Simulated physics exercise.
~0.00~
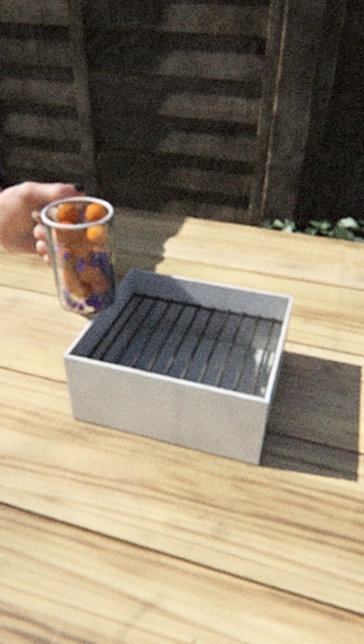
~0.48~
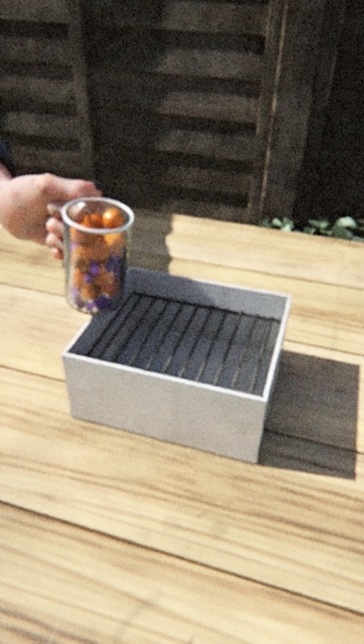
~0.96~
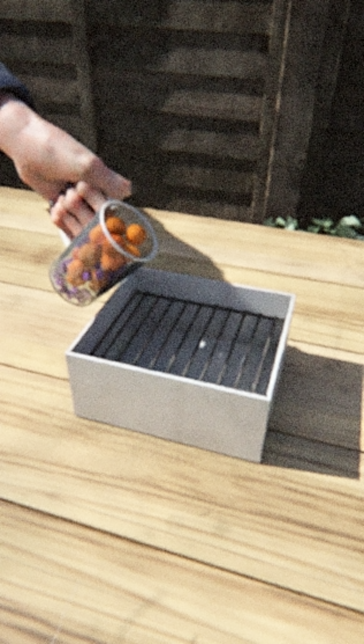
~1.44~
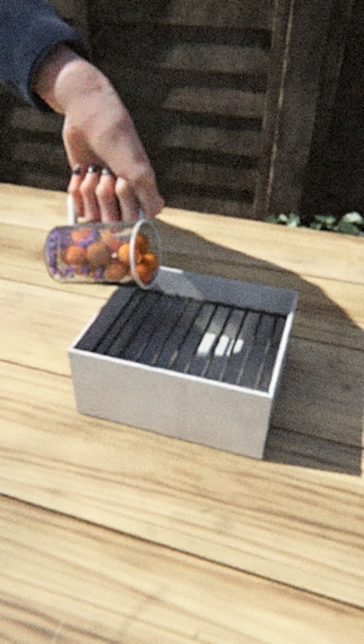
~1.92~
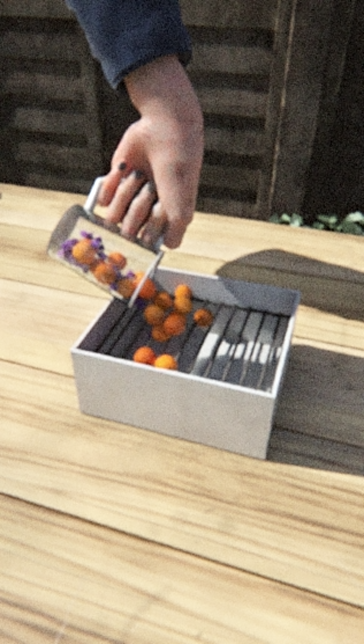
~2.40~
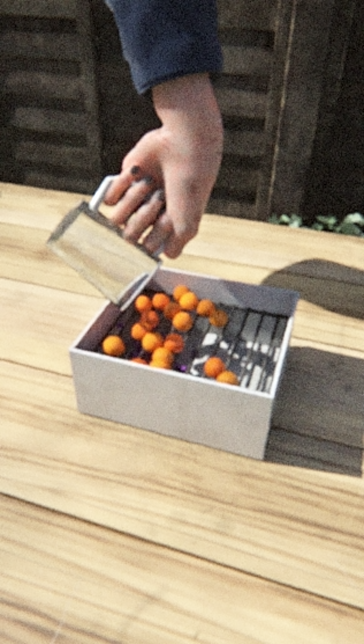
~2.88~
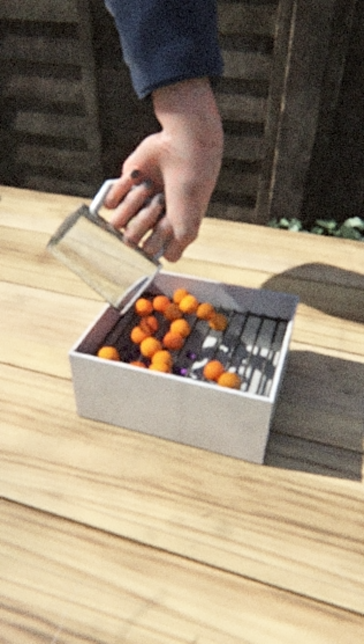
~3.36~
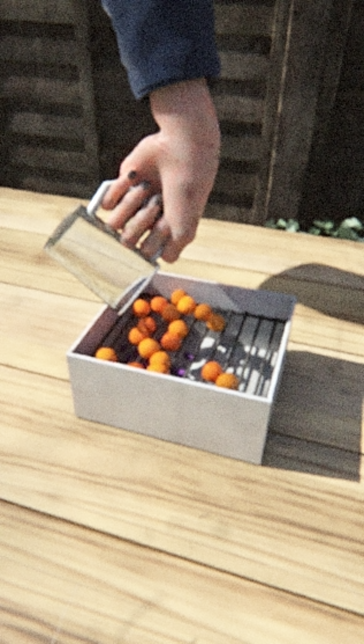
On a wooden table, a hand tips a glass, and orange balls stay above purple bits.
